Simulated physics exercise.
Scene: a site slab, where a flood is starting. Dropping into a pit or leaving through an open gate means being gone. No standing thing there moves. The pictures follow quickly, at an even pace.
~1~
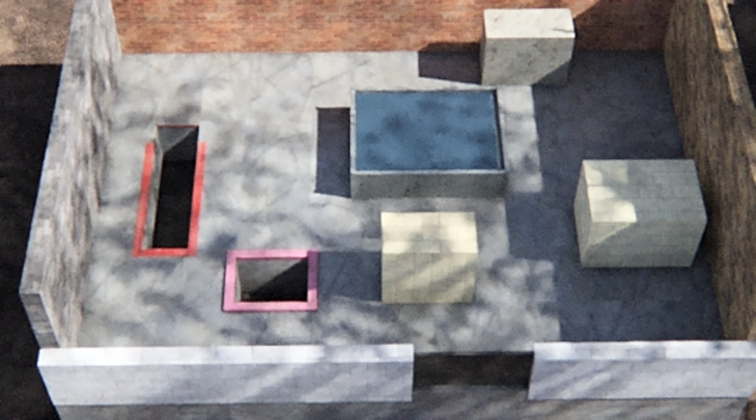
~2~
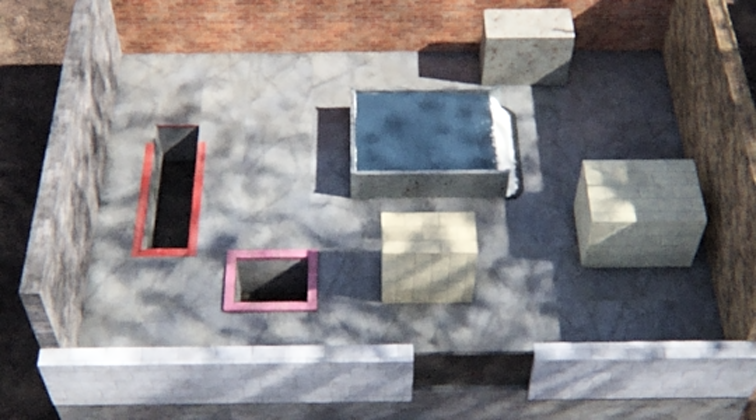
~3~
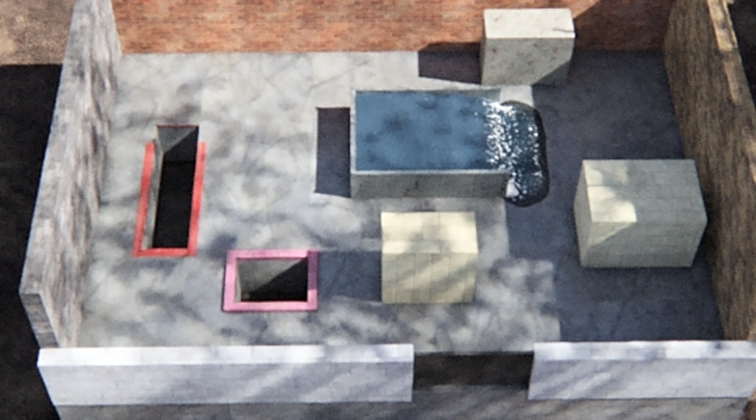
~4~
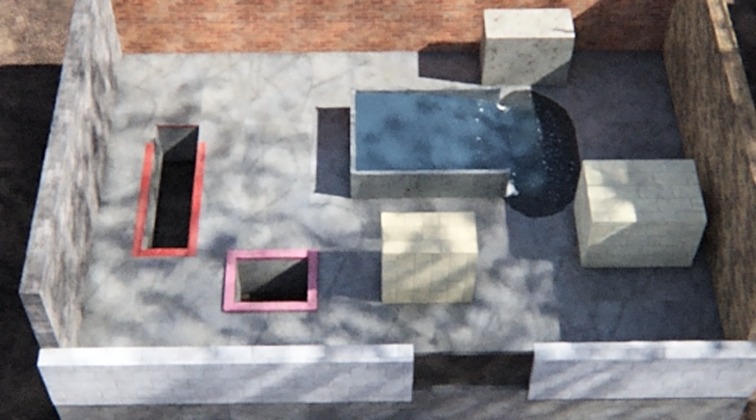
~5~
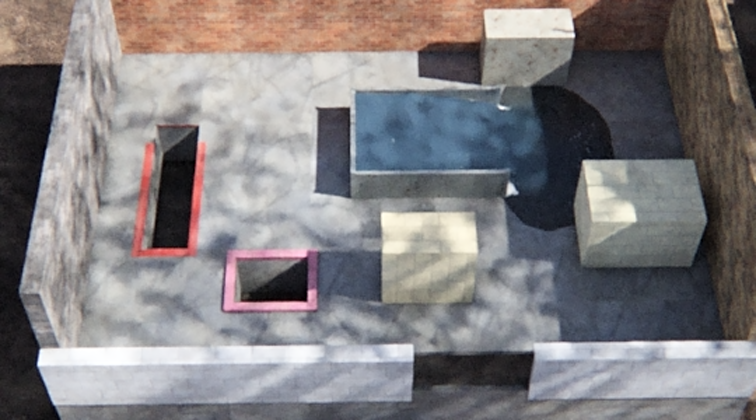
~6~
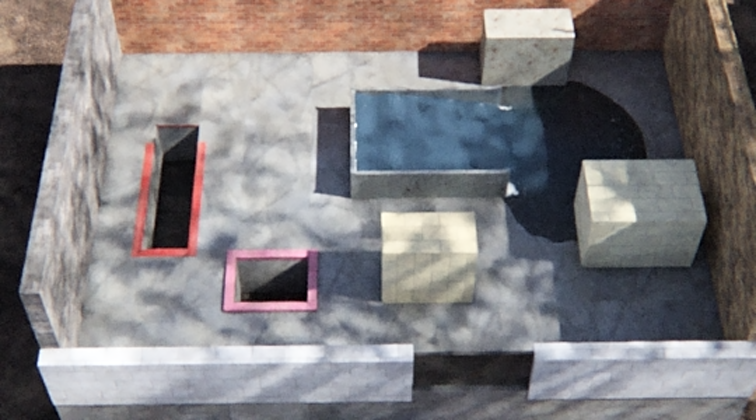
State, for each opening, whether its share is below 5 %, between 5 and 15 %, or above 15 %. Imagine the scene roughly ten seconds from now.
The gate's share is below 5 %. The pink pit's share is below 5 %. The red pit's share is below 5 %.
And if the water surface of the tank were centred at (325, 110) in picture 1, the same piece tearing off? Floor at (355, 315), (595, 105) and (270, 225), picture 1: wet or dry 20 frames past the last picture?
Spot one unwetted, spot two wetted, spot three unwetted.
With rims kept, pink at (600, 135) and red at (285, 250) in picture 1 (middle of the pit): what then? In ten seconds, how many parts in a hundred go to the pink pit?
Note: Pink pit, 35 percent.
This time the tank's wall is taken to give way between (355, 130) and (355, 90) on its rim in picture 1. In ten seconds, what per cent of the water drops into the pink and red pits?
Pink 0 %, red 50 %.
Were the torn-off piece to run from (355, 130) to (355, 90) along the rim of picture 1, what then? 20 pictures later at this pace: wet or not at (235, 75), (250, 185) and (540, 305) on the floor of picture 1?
The first would be drenched, the second drenched and the third still unwetted.
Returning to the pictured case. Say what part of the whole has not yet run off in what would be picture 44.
It comes to roughly 100 per cent.
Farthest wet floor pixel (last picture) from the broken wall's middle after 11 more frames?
The front's farthest point is close to (718, 313).
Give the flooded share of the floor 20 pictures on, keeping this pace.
I'd say 30 per cent.
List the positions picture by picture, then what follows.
The tank at (428, 133) is whole and still, in the first frame.
Water pours out at (499, 147) and has run to (504, 111), in the second frame.
The front is at (515, 105), out from the gap at (499, 148), in the third frame.
The front is at (538, 99), out from the gap at (499, 148), in the fourth frame.
Water pours out at (499, 148) and has run to (601, 125), in the fifth frame.
Water pours out at (499, 148) and has run to (634, 131), in the sixth frame.
A moment on, water covers 20 % of the floor; the gate 0 %, the pink pit 0 %, the red pit 0 %.
Next, water covers 25 % of the floor; the gate 0 %, the pink pit 0 %, the red pit 0 %.
Then, water covers 30 % of the floor; the gate 0 %, the pink pit 0 %, the red pit 0 %.
Later, water covers 50 % of the floor; the gate 0 %, the pink pit 0 %, the red pit 0 %.
In the end, water covers 70 % of the floor; the gate 0 %, the pink pit 0 %, the red pit 1 %.
